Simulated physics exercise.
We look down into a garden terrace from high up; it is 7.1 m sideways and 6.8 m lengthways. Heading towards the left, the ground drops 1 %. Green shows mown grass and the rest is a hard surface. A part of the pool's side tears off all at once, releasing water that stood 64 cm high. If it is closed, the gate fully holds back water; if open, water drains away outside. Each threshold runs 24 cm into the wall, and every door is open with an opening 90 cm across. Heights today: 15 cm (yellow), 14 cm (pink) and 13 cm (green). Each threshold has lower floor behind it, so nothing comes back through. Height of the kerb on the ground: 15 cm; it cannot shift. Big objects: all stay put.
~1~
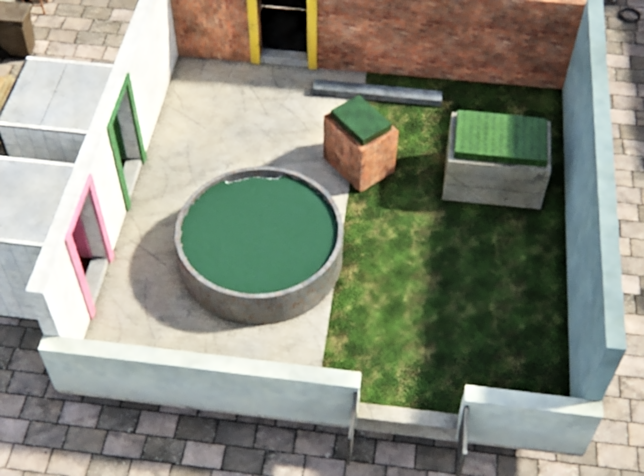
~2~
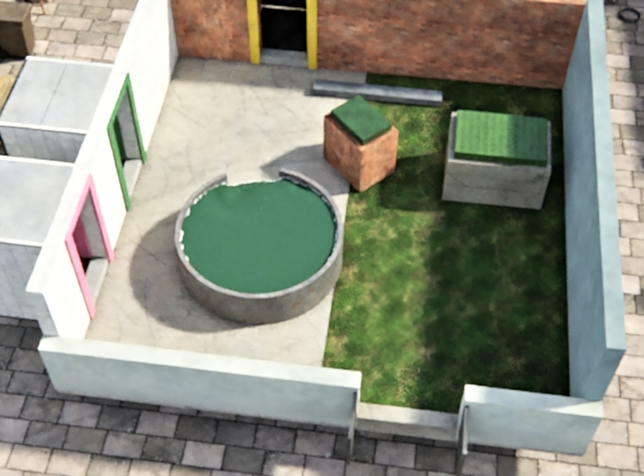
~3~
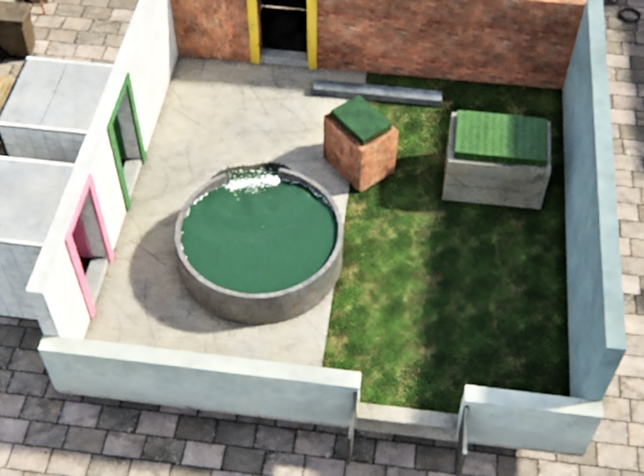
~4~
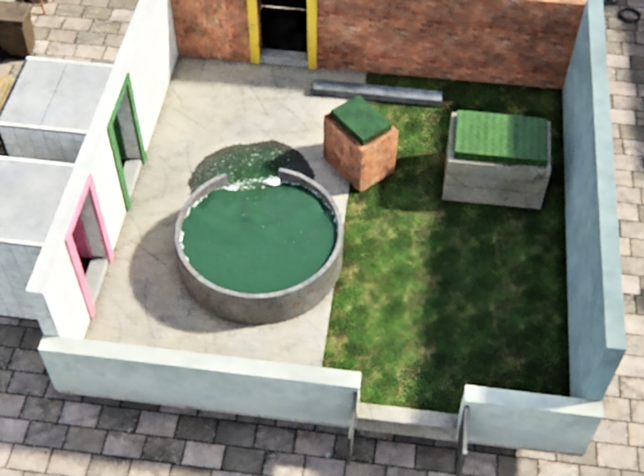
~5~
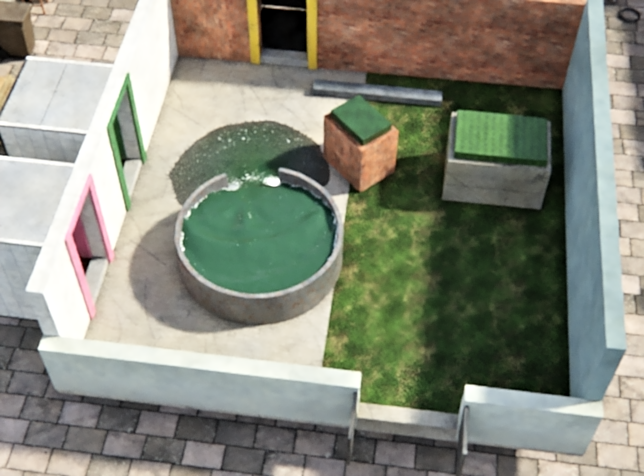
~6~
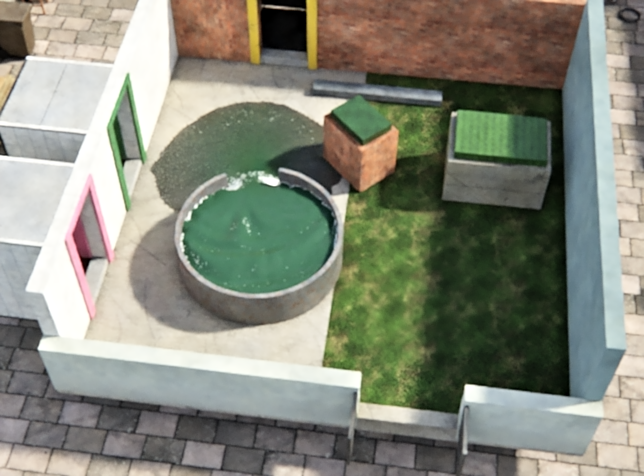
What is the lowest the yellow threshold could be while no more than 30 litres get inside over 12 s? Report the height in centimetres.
About 18 cm.
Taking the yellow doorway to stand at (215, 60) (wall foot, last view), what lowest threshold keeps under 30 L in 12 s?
Around 23 cm would do it.
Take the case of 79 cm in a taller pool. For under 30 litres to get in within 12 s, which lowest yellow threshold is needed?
Then a height close to 23 cm.
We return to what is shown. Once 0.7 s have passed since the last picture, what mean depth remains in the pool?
On average, around 50 cm.
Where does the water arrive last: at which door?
Last comes the pink one.
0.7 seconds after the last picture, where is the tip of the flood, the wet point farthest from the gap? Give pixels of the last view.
Lab note: Front tip approx. (187, 61).
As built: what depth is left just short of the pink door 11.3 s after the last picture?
Depth: Near 6.5 cm.
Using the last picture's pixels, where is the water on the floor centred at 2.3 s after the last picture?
I'd say around (253, 191).
Then, 0.7 s after the last picture water covers 25 % of the floor, deepest (33 cm) near (253, 194); 10 cm at the yellow door, 0 litres in over its 15 cm threshold.
Then, 2.3 s after the last picture water covers 30 % of the floor, deepest (30 cm) near (174, 101); 22 cm at the yellow door, 35 litres in over its 15 cm threshold.
Then, 11.3 s after the last picture water covers 80 % of the floor, deepest (12 cm) near (162, 107); 10 cm at the yellow door, 68 litres in over its 15 cm threshold.
At the yellow door as built, the water peaked near 24 cm, 1.5 s after the last picture.
Run again over the same 12 s with other heights there, 69 litres in over 15 cm, 10 litres over 20.5 cm. The limit of 30 litres is kept from about 18 cm up.
